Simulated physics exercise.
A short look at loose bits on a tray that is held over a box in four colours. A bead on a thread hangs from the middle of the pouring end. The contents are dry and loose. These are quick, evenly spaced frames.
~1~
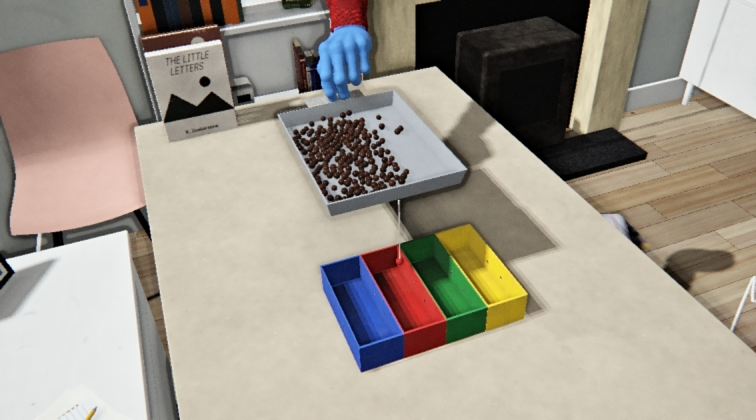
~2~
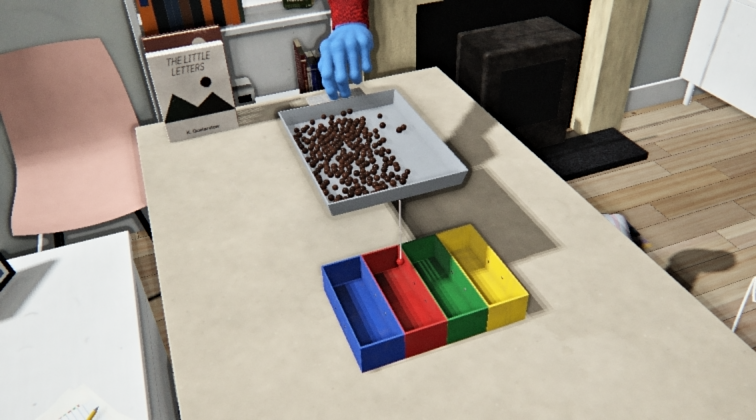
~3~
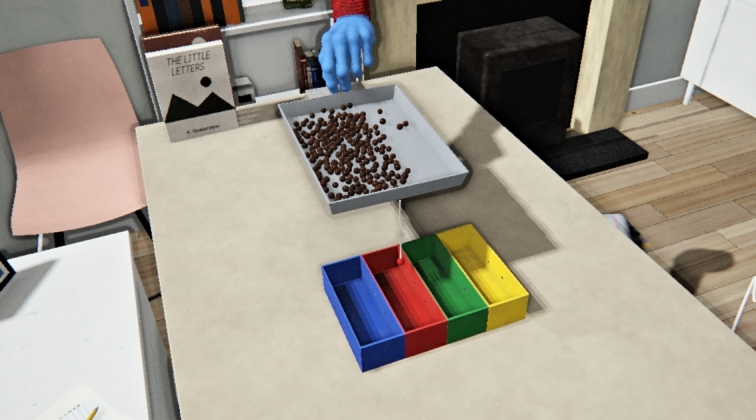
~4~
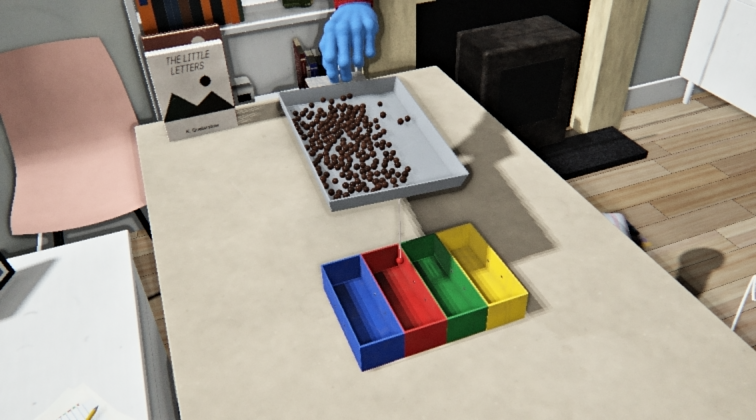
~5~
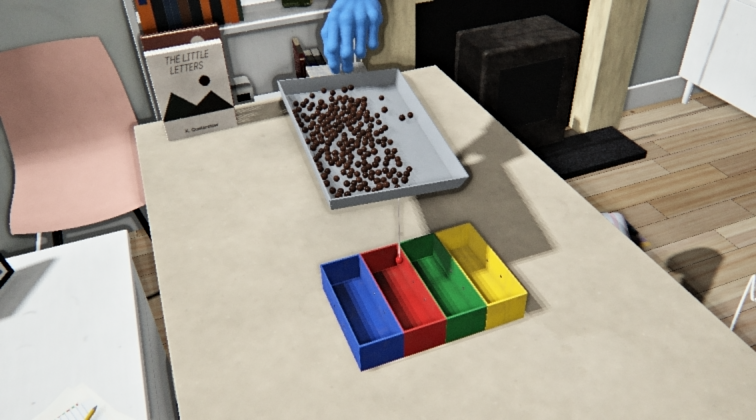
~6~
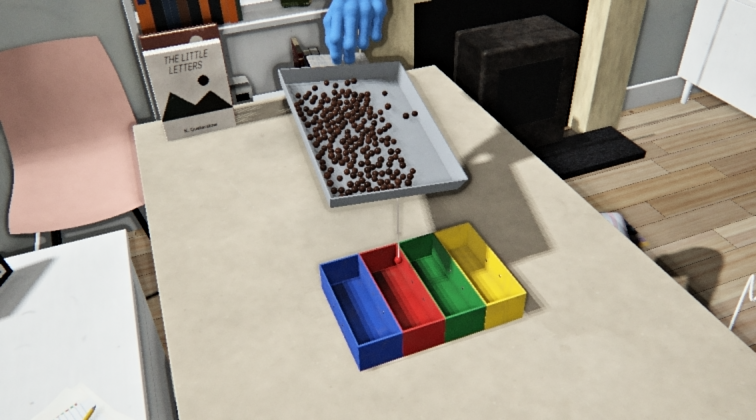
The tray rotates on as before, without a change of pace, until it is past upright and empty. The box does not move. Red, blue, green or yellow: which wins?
The yellow cell gets the most.
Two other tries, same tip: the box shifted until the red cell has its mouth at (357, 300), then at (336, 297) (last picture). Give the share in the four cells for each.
Near 20 % and 0 %.
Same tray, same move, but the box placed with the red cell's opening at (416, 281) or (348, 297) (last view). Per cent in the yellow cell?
First some 30, then 10 per cent.
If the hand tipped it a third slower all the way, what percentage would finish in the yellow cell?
Roughly 70 in a hundred.
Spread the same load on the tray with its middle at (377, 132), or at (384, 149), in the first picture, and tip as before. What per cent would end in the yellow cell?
In turn 70 and 70 in a hundred.
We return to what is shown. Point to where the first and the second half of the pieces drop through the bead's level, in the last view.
First near (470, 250), later near (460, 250).
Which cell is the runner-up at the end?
Next in line is the cell in green.
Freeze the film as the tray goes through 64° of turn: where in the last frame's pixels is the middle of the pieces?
At about (434, 182).
Just after the last frame, tray tipped steeply; the larger part on the tray; about a tenth in the yellow cell; just a few in the green cell; about a tenth falling or outside the box.
A moment on, tray tipped past a quarter turn; just a few on the tray; roughly two thirds in the yellow cell; roughly a quarter in the green cell; just a few in the red cell; about a tenth falling or outside the box.
Further on, tray tipped past a quarter turn; the larger part in the yellow cell; roughly a quarter in the green cell; just a few in the red cell; just a few falling or outside the box.
When it is over, tray tipped past a quarter turn; the larger part in the yellow cell; roughly a quarter in the green cell; just a few in the red cell; not one in the blue cell; just a few outside the box.
